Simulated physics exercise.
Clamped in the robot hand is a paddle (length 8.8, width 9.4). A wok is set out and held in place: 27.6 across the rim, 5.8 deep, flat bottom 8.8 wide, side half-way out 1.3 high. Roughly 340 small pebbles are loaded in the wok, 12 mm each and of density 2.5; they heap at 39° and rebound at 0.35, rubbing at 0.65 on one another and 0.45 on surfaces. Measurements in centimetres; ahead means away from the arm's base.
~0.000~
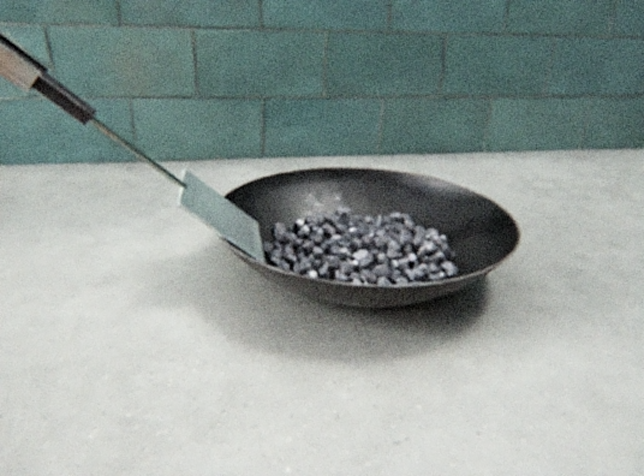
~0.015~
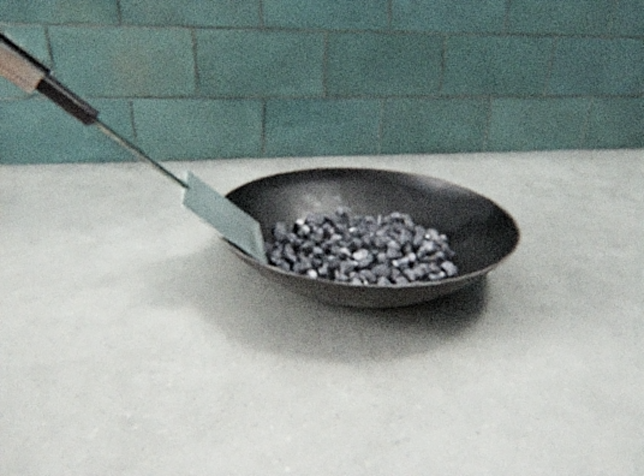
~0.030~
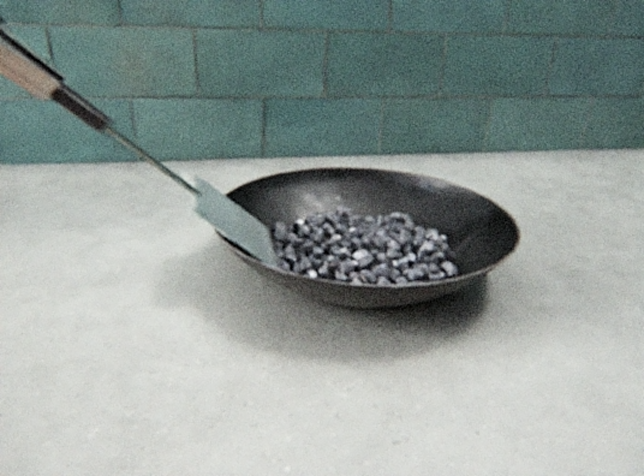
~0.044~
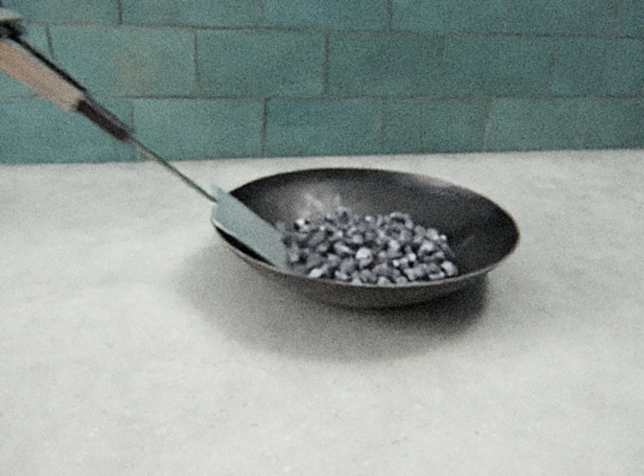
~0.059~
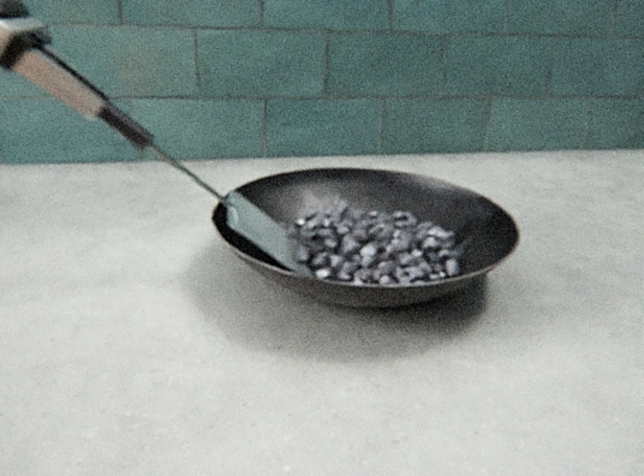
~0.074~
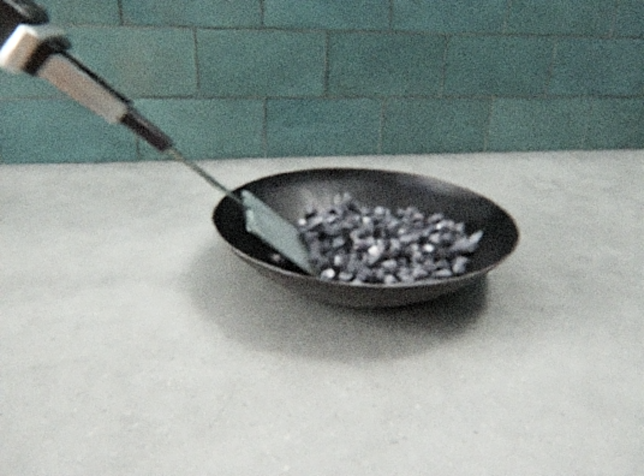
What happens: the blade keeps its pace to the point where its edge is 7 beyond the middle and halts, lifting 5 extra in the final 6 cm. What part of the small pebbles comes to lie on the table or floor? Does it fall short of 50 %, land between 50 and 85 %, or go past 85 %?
It falls short of 50 %.
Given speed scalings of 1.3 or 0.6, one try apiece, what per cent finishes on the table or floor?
Roughly 25 % and roughly 10 %.
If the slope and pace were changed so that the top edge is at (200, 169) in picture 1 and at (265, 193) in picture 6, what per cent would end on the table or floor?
I'd put it at roughly 20 per cent.
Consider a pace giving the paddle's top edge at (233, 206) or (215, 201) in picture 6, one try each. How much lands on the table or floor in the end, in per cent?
Near 15 per cent in the first try and near 5 per cent in the second.
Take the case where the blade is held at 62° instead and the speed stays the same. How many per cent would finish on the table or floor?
Result, estimated: 20 %.
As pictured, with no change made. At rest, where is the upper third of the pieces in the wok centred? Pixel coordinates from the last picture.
Approximately at pixel (450, 227).
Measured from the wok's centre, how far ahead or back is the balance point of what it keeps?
Roughly 5.0 centimetres ahead.
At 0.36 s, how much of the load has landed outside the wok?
Share at that moment: Roughly 10 %.
By 0.11 s, sloping 42°, highest piece 6 above the table; 341 in the wok.
By 0.15 s, sloping 42°, highest piece 8 above the table; 339 in the wok, 2 on the blade or in flight.
By 0.36 s, sloping 42°, highest piece 13 above the table; 280 in the wok, 32 on the table or floor, 29 on the blade or in flight.
By 1.41 s, sloping 42°, highest piece 7 above the table; 280 in the wok, 61 on the table or floor.
Final count, 280 in the wok, 61 on the table or floor. That is 18 % on the table or floor.
